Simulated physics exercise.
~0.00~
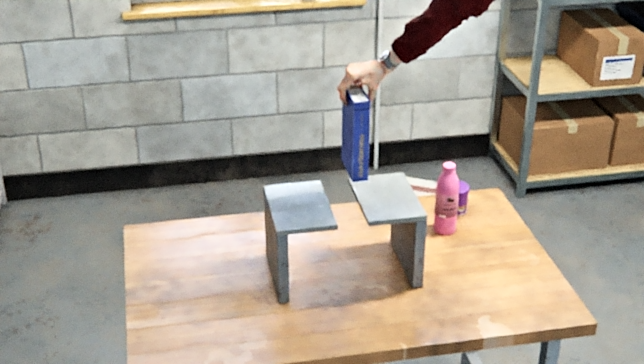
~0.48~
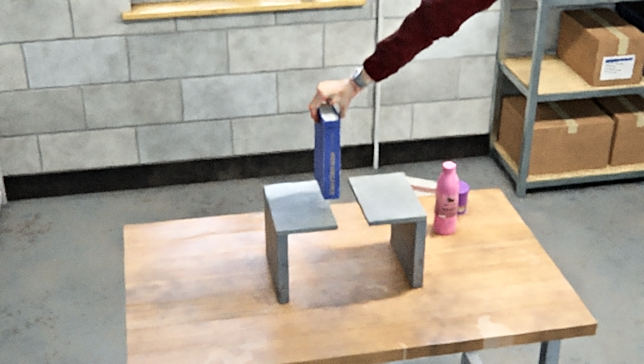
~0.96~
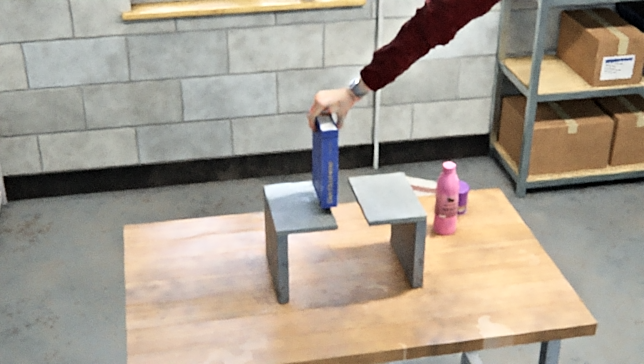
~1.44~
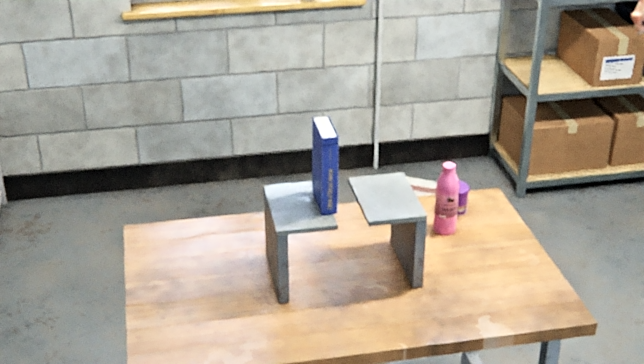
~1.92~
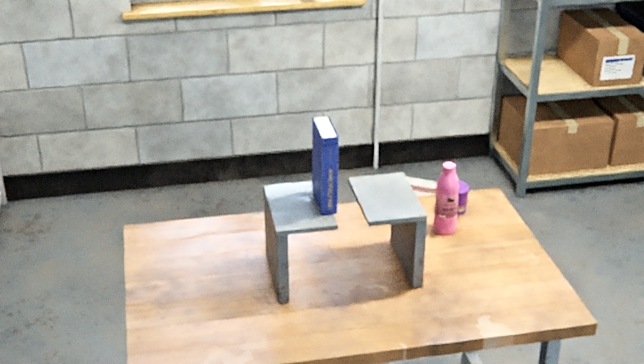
The clip opens on a wooden table holding two gray ledges with a gap between them, a pink bottle and a purple tin beside them, while a hand in a dark red sleeve holds a blue book upright above. The hand carries the book left and down toward the left ledge. It lowers the book a little further, bringing it to the edge beside the gap. The hand then lets go and withdraws to the right. The book stays standing upright on the left ledge, caught at the gap's edge, while the bottle and tin remain in place.
